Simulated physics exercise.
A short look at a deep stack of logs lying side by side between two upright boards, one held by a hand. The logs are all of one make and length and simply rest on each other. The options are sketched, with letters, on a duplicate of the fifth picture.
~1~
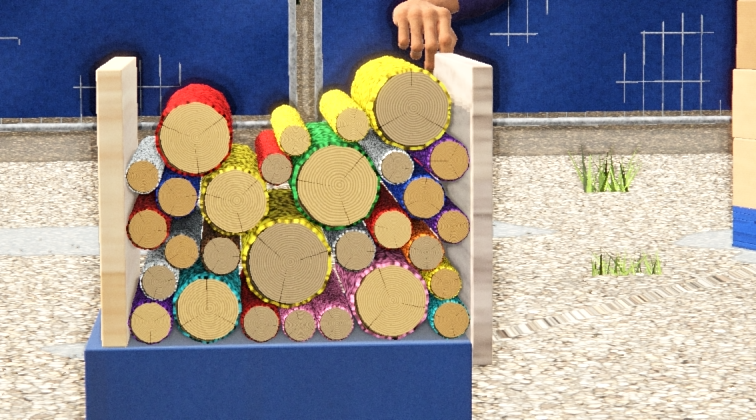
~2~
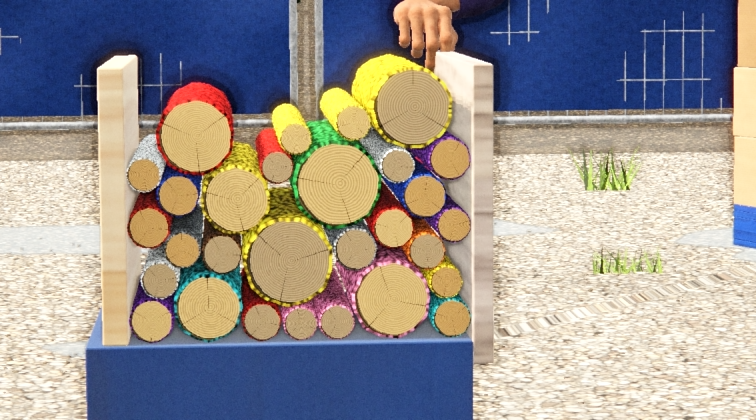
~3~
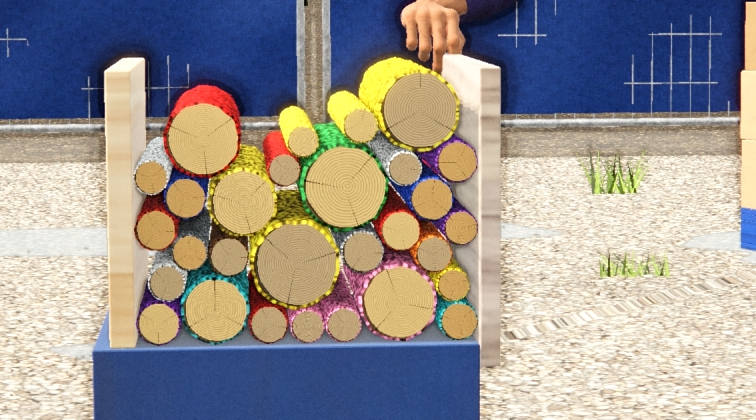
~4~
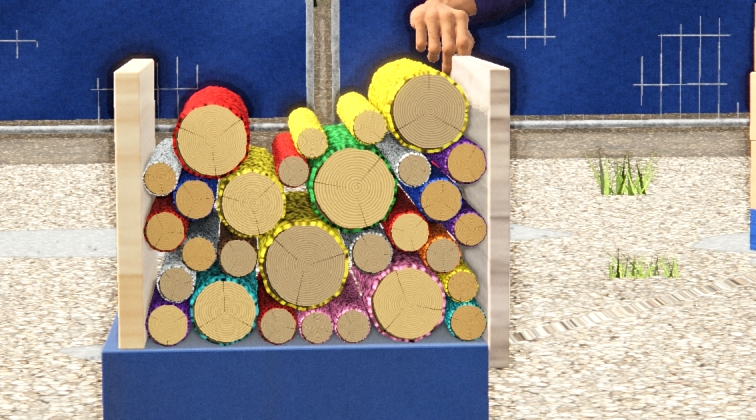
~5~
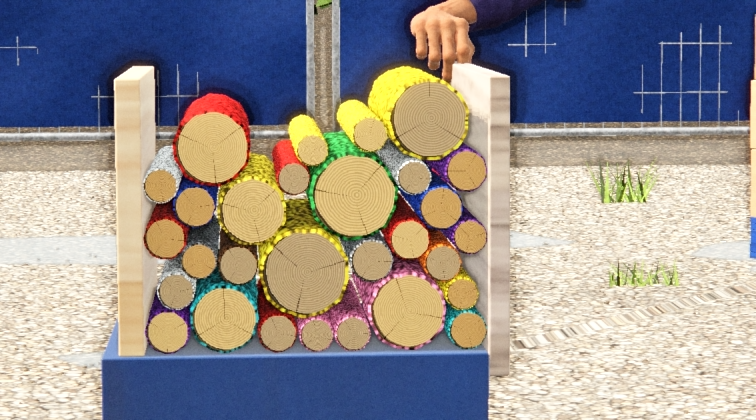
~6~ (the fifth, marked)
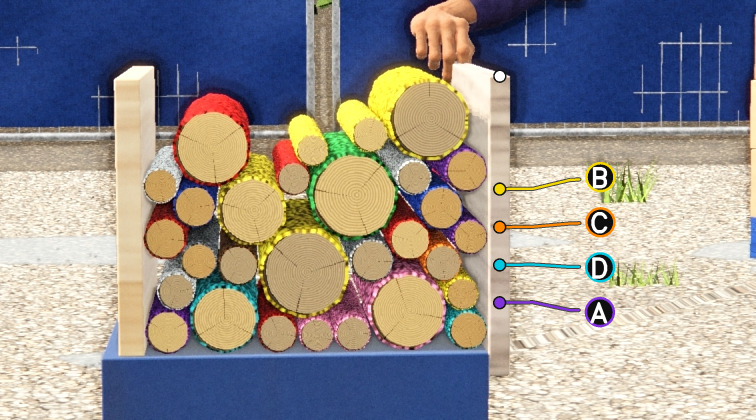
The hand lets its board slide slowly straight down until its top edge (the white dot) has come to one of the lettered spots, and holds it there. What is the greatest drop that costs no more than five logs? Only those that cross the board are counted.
The lowest mark that will do is D.
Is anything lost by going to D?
At D: Yes.
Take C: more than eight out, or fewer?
At C, fewer than eight.
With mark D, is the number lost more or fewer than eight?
Fewer than eight.
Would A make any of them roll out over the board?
Yes, at A.
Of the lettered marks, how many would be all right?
Three of the four.
On the marked copy, A at (499, 303); B at (499, 189); C at (499, 227); D at (499, 265); the white dot at (499, 76).
Taking D. A third of the way, top of the board (488, 159).
Two thirds of the way, top of the board (488, 253).
When it is over, top of the board (488, 264), two out over the board.
As for the rest, A six out over the board; B none out over the board; C one out over the board.
